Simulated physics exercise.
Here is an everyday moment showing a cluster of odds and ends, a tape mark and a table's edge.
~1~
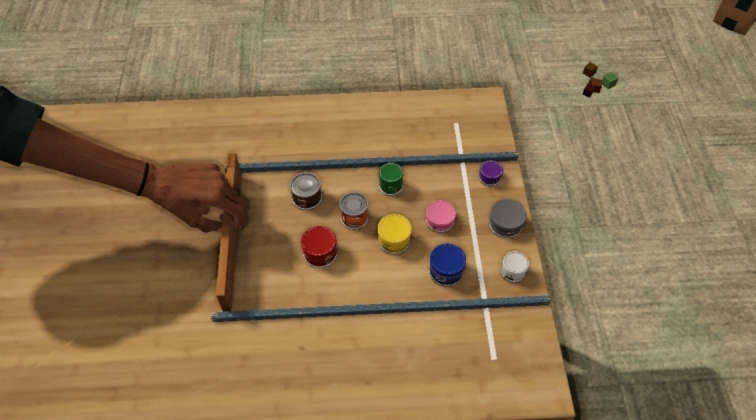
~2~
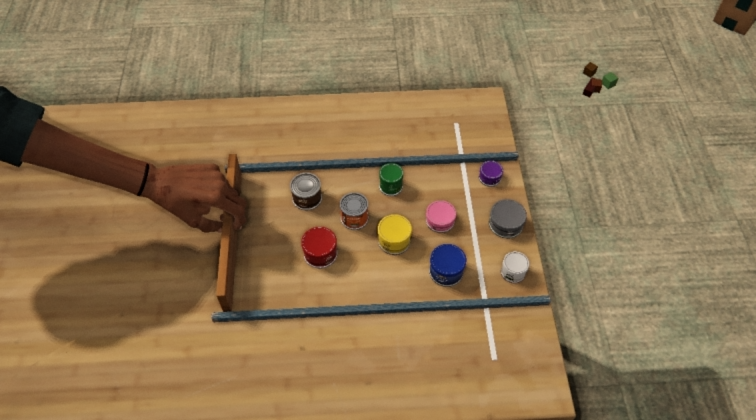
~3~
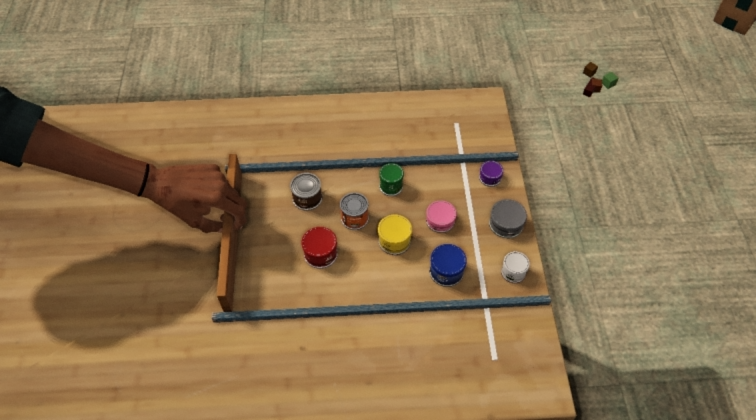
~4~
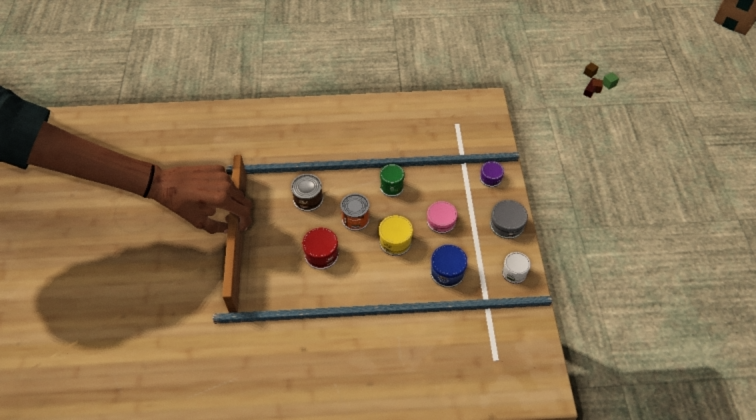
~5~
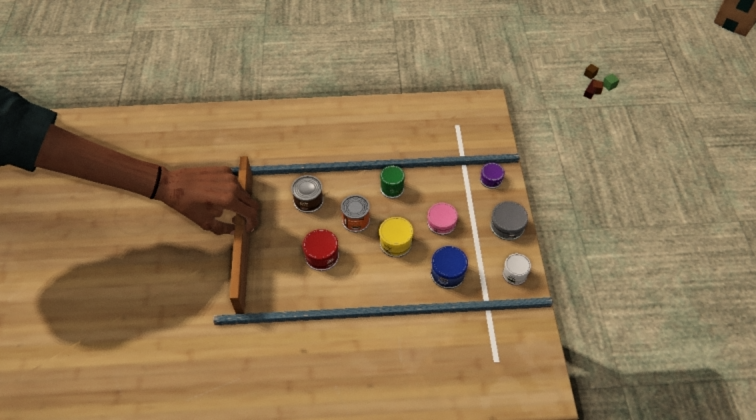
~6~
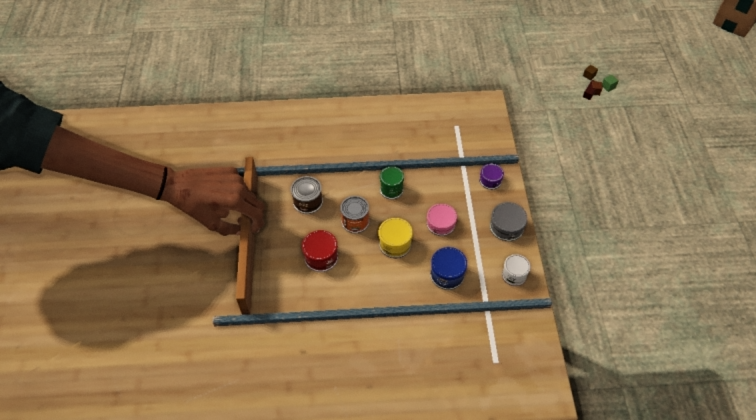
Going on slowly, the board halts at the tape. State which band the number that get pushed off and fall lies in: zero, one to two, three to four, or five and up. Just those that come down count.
The number of pieces cleared off the edge is going to be one or two exactly.
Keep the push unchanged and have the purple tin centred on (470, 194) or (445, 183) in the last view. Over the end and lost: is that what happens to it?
One after the other: It keeps its spot; it keeps its spot.
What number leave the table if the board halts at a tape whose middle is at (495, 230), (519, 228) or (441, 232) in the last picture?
It would be 3, then 5, then 0.
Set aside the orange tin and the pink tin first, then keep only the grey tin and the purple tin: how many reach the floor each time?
The number is 0 for the first case and 0 for the second.
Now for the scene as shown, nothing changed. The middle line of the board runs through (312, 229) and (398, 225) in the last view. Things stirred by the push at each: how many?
2 and 6.
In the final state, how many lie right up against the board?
It is in contact with 4.
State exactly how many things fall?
The answer: 1 exactly.
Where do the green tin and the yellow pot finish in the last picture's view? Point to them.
The green tin finishes at (490, 167); the yellow pot finishes at (514, 224).
Soon after, none off yet; grey tin at rest near (508, 222); white pot at rest near (516, 271); purple tin at rest near (491, 177).
By the end, the number that fall off is one or two; fallen, grey tin.
